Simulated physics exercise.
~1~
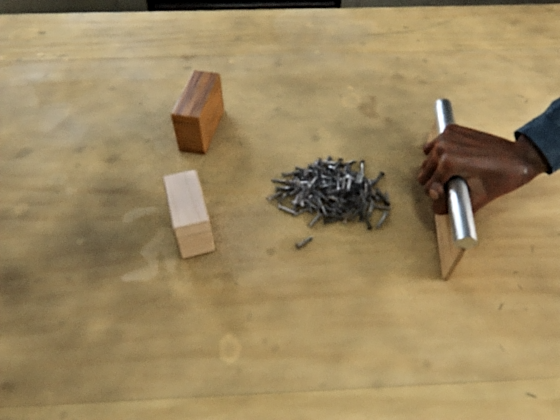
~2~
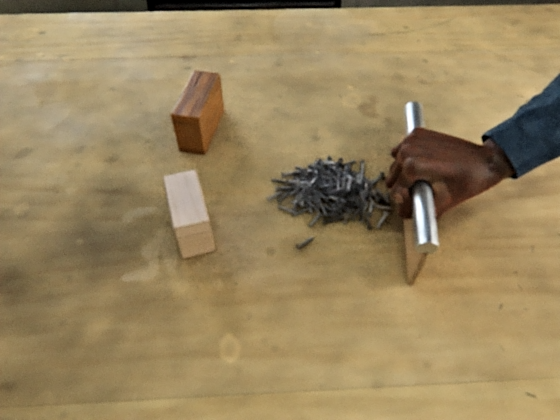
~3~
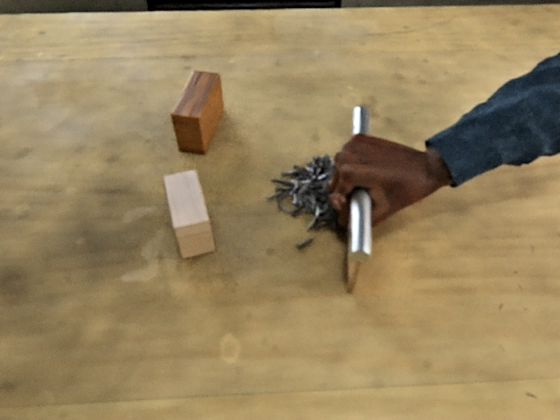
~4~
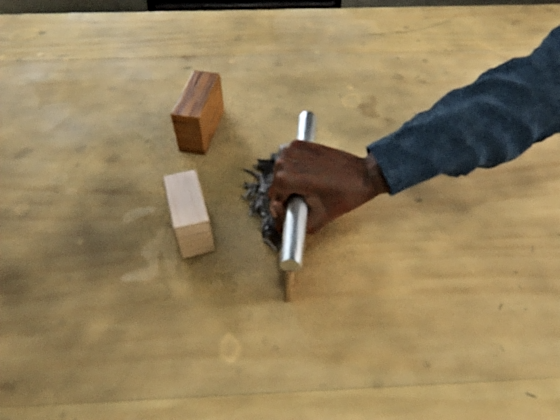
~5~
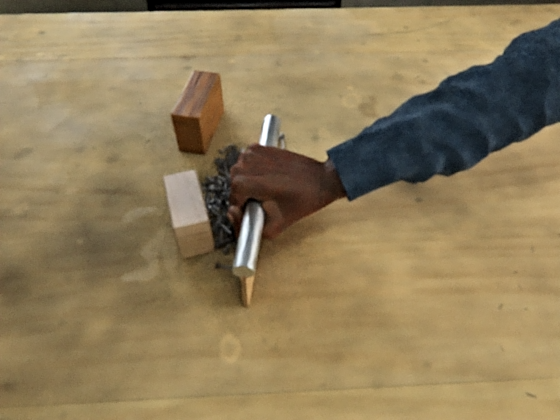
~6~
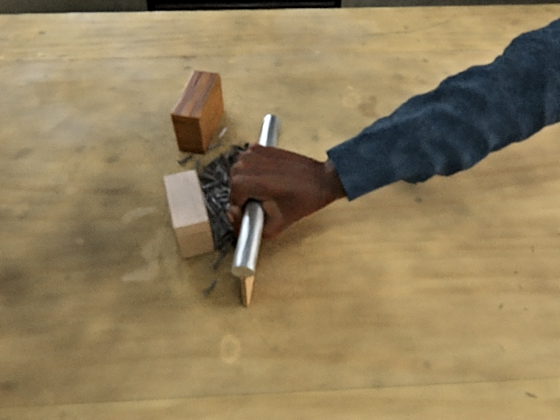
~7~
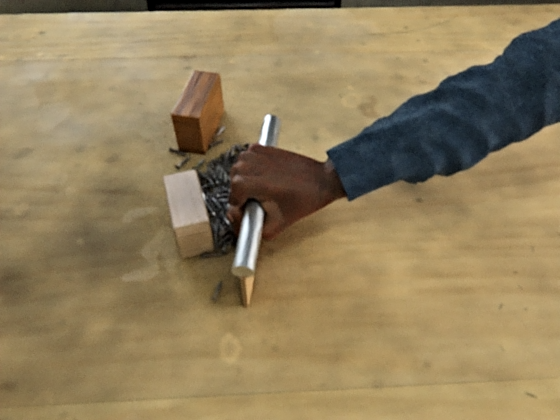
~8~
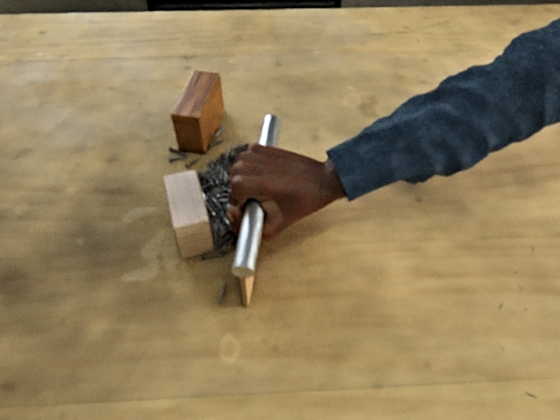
At first, a loose pile of small gray metal screws lies on a wooden tabletop, with two wooden blocks to its left and a hand at the right gripping a scraper with a metal bar along its top. The hand slides the scraper left until it meets the pile and pushes the screws along. They bunch up against the pale, nearer block as the scraper closes in and stops. A few screws shift toward the darker block, then everything settles. Most remain crowded between the scraper and the pale block, with only a few at the gap.
